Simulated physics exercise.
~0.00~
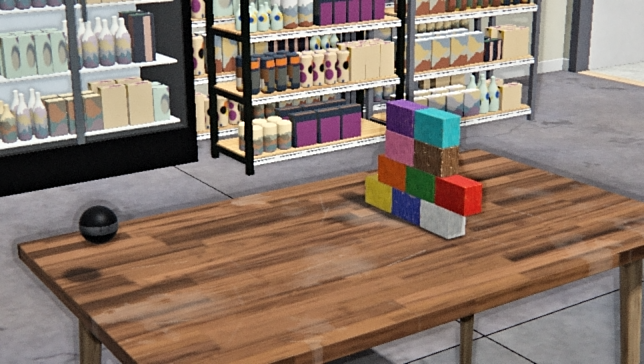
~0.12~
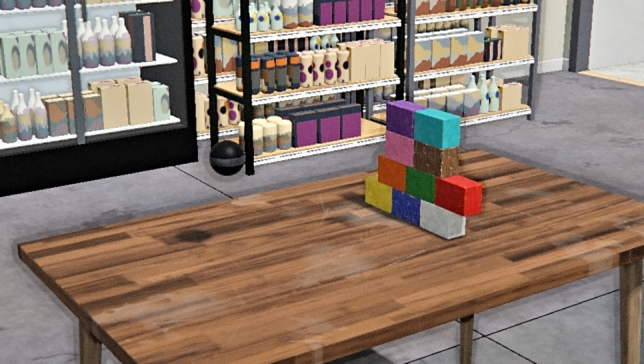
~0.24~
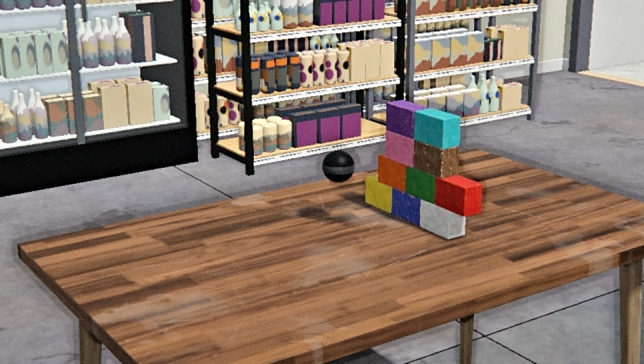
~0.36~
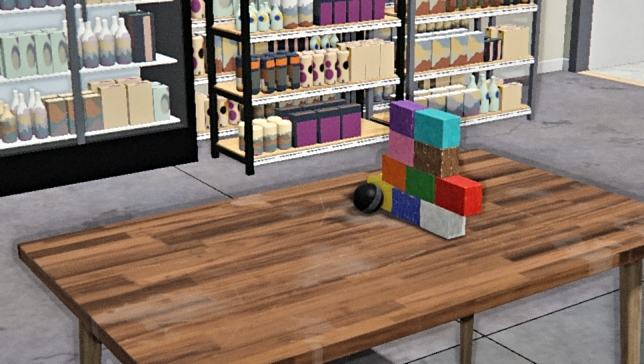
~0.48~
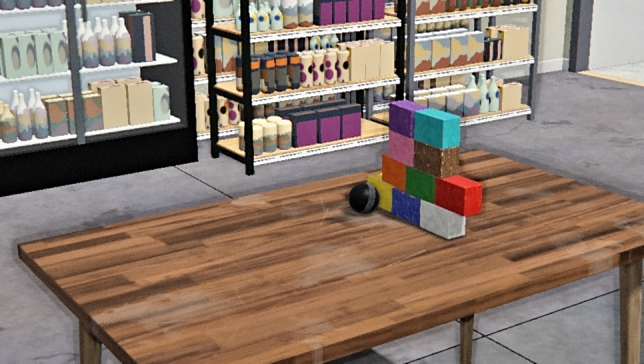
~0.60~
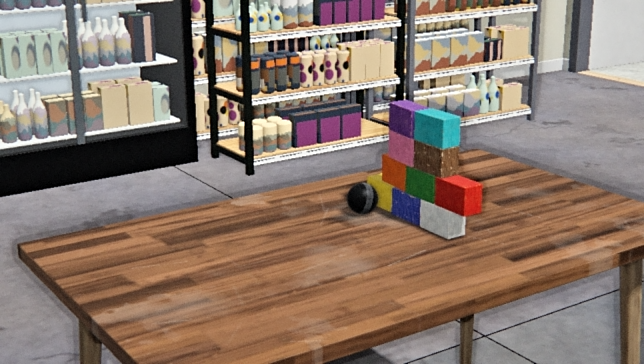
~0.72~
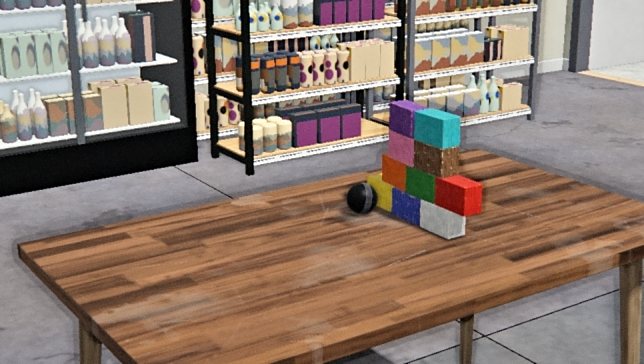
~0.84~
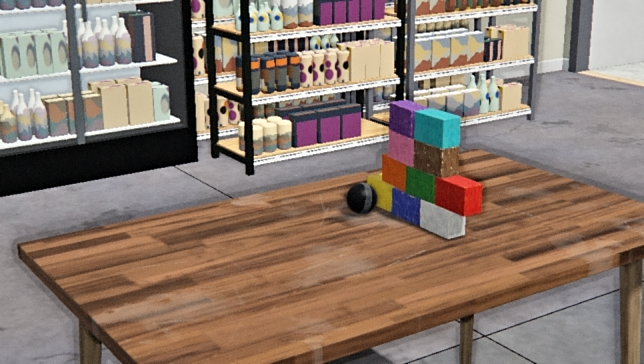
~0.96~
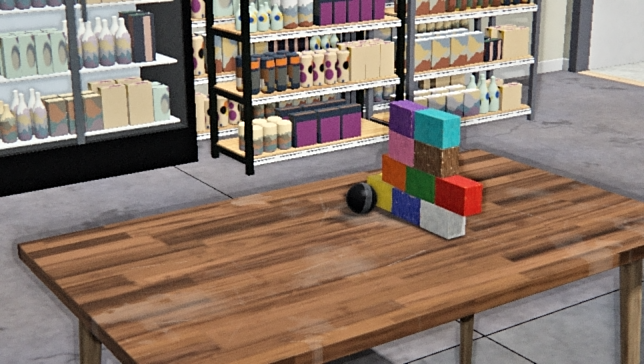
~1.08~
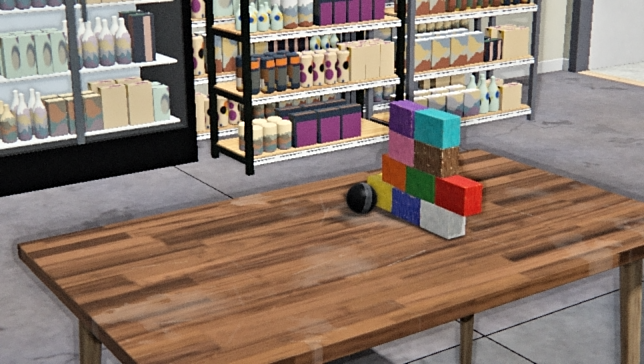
A wooden table held a small stack of colorful blocks on its right side as a black ball flew in from the left, bumped into the pile's left side and edged back slightly, then came to rest beside it with every block still standing.
